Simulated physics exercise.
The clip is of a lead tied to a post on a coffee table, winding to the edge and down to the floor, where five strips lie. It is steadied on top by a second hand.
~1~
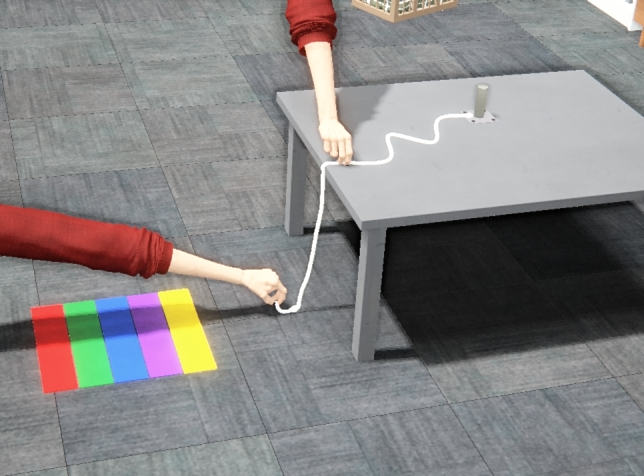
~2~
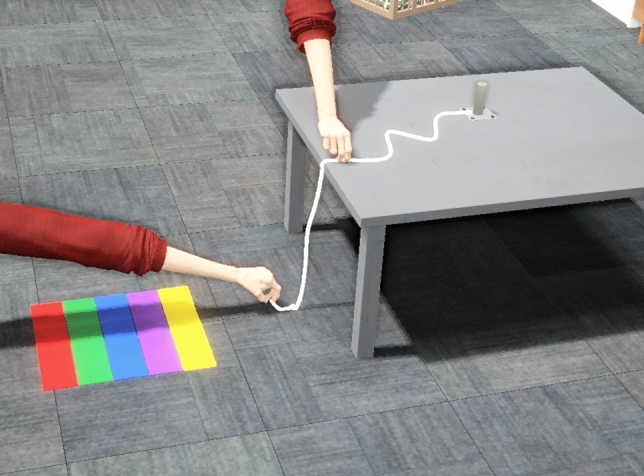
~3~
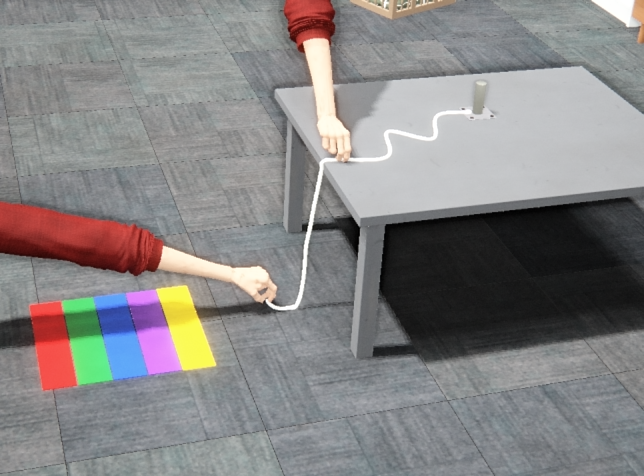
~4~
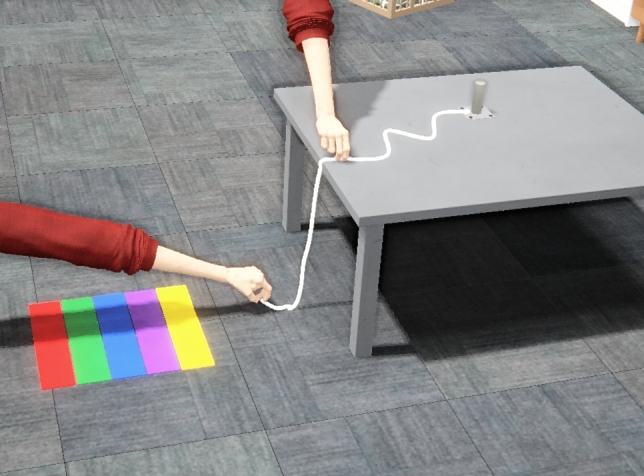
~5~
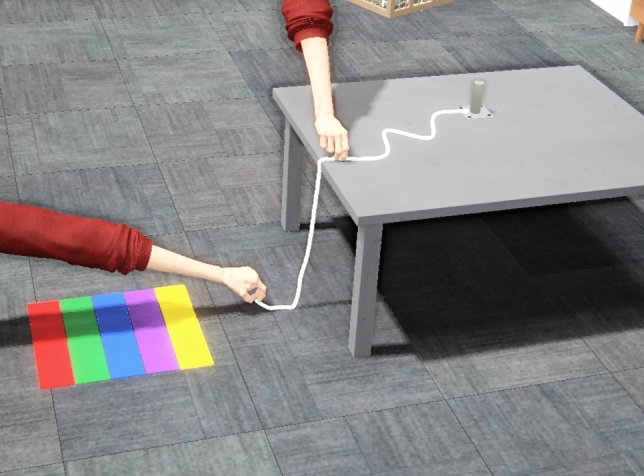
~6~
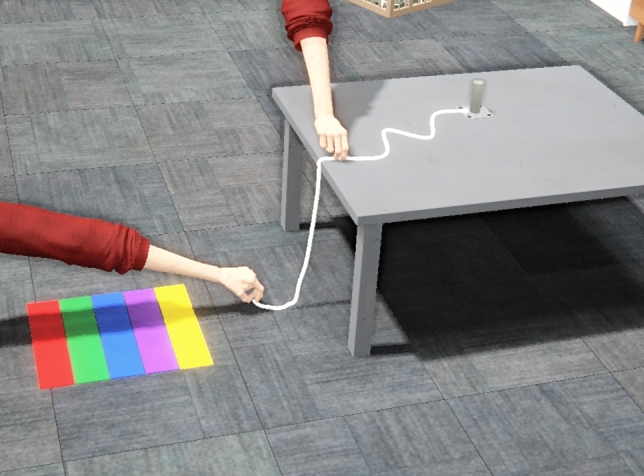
In this clip, one hand rests on a white lead at the edge of a gray coffee table, where it winds from a post, while another hand near the floor draws its end slightly left beside five colored strips.
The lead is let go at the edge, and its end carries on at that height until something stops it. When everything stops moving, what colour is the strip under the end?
The strip under the end is green.
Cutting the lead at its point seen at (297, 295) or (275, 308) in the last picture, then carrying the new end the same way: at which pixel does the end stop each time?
Roughly (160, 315), then roughly (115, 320).
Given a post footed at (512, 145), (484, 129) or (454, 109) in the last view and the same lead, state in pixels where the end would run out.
About (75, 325), (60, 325) and (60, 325).
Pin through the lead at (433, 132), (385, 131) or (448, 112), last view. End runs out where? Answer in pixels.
Pixel spots, one per try: About (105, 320), (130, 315), (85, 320).
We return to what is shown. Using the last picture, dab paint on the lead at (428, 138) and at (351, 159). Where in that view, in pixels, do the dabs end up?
The first lands at (395, 132), while the second lands at (281, 180).
Soon after, end near (144, 314); over purple.
Then, end near (103, 320); over blue.
At full stretch, end near (79, 323); over green. It gets as far as the green strip.
